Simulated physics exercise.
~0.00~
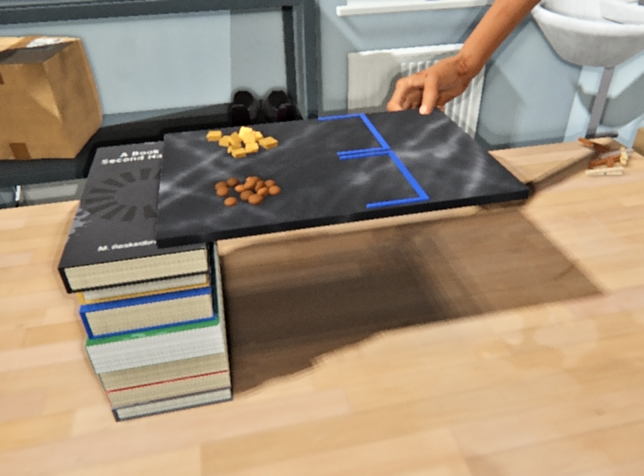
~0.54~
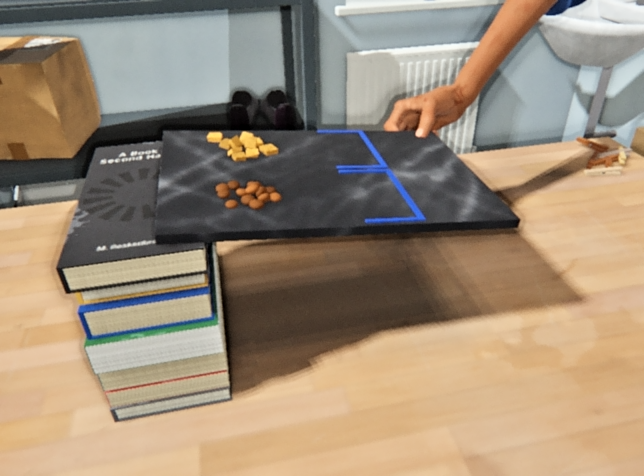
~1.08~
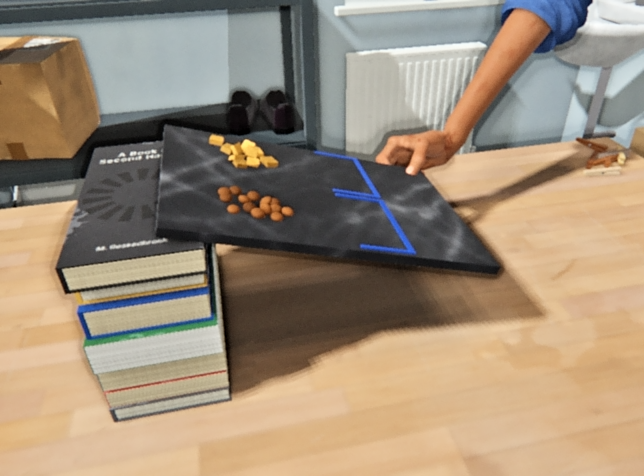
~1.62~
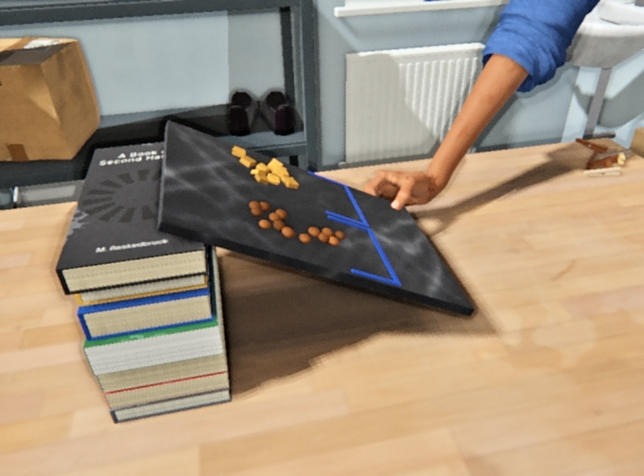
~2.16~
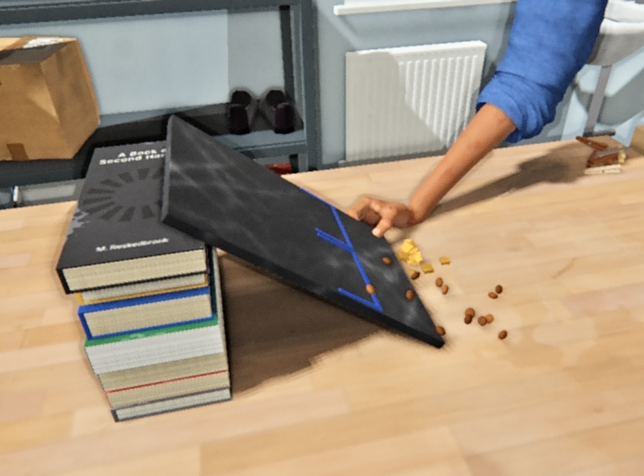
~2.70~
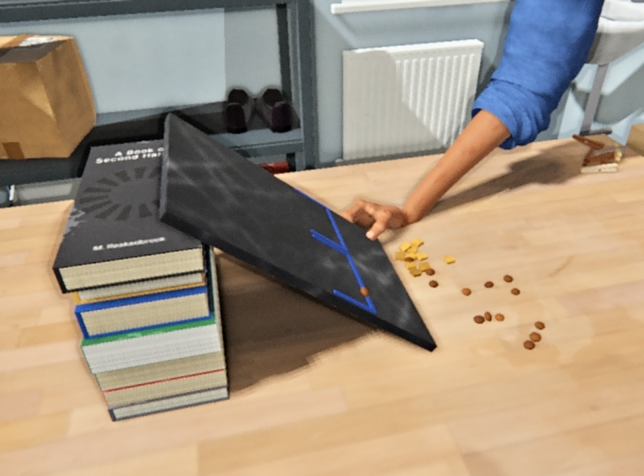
A hand lowered the free end of a dark board propped on a stack of books until it reached the wooden table, and the yellow chunks and brown balls slid down past the blue strips and scattered, leaving one brown piece behind.
